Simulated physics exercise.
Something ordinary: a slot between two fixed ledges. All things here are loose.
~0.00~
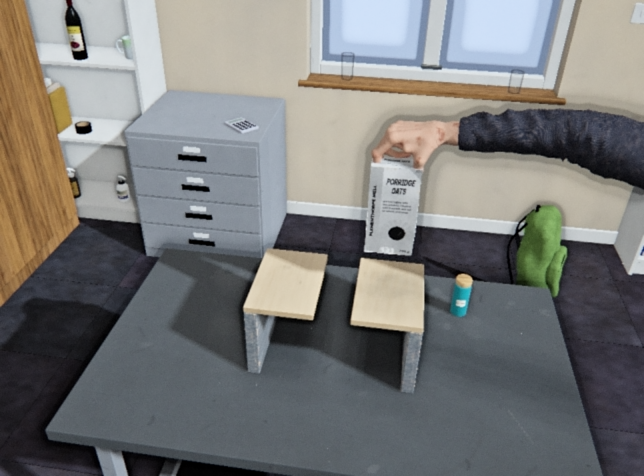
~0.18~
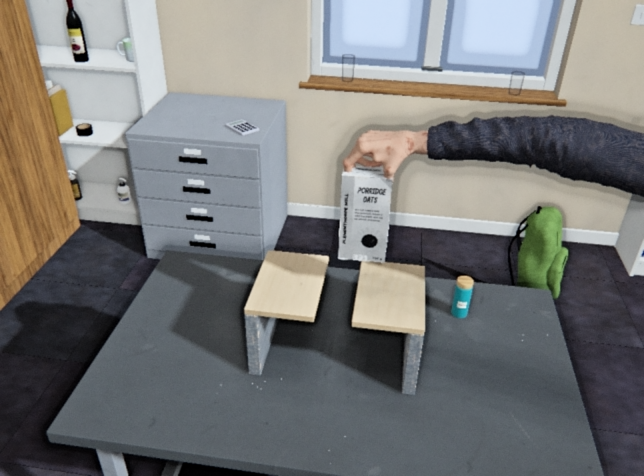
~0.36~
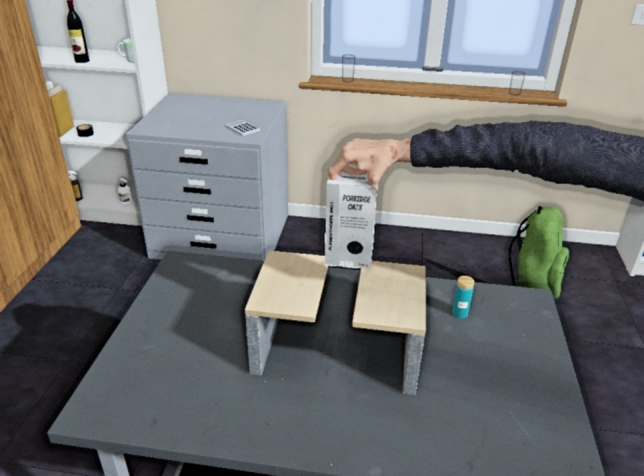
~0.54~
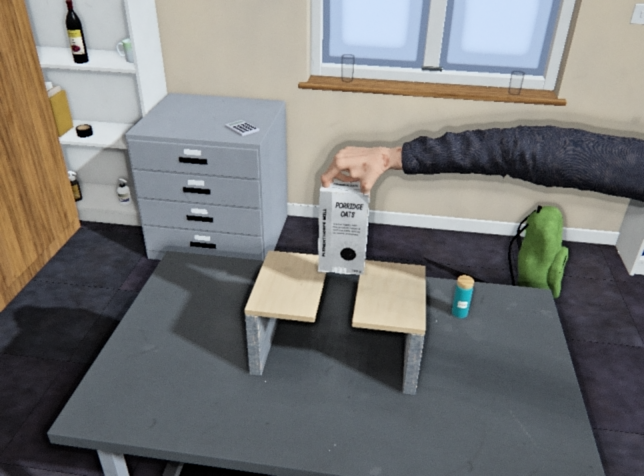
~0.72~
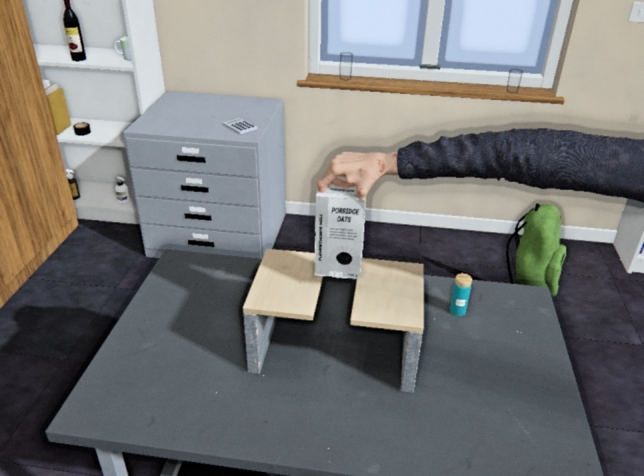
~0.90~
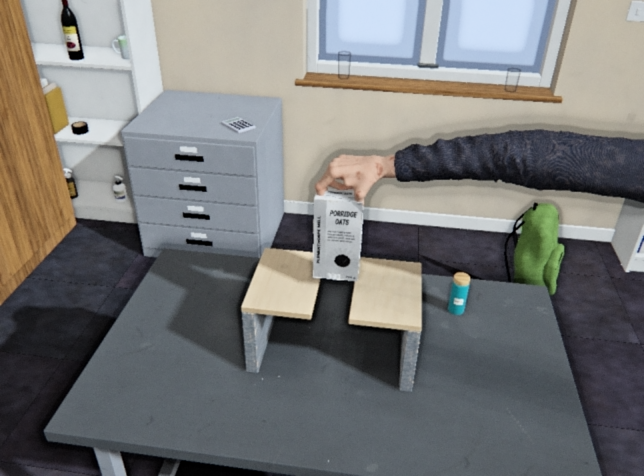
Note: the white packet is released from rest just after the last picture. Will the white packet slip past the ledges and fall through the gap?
My bet is it stays put up there.
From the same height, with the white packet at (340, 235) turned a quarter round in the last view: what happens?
In that case it slips past.
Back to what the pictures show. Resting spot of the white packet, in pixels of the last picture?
Around (337, 247).
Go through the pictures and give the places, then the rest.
Being brought over the gap; white packet (392, 207); turquoise shaker (461, 295), in the first picture.
Being brought over the gap; white packet (365, 215); turquoise shaker (462, 297), in the second picture.
Being brought over the gap; white packet (351, 222); turquoise shaker (463, 297), in the third picture.
Being brought over the gap; white packet (344, 229); turquoise shaker (463, 297), in the fourth picture.
Being brought over the gap; white packet (340, 233); turquoise shaker (461, 295), in the fifth picture.
Poised above the slot; white packet (338, 236); turquoise shaker (459, 294), in the sixth picture.
Around 1.10 s, white packet displaced a little near (337, 247).
Around 1.60 s, white packet resting near (337, 247).
Finally (1.9 s), both still in place. Final places as the last picture's camera would see them, white packet near (337, 247). The packet is caught.
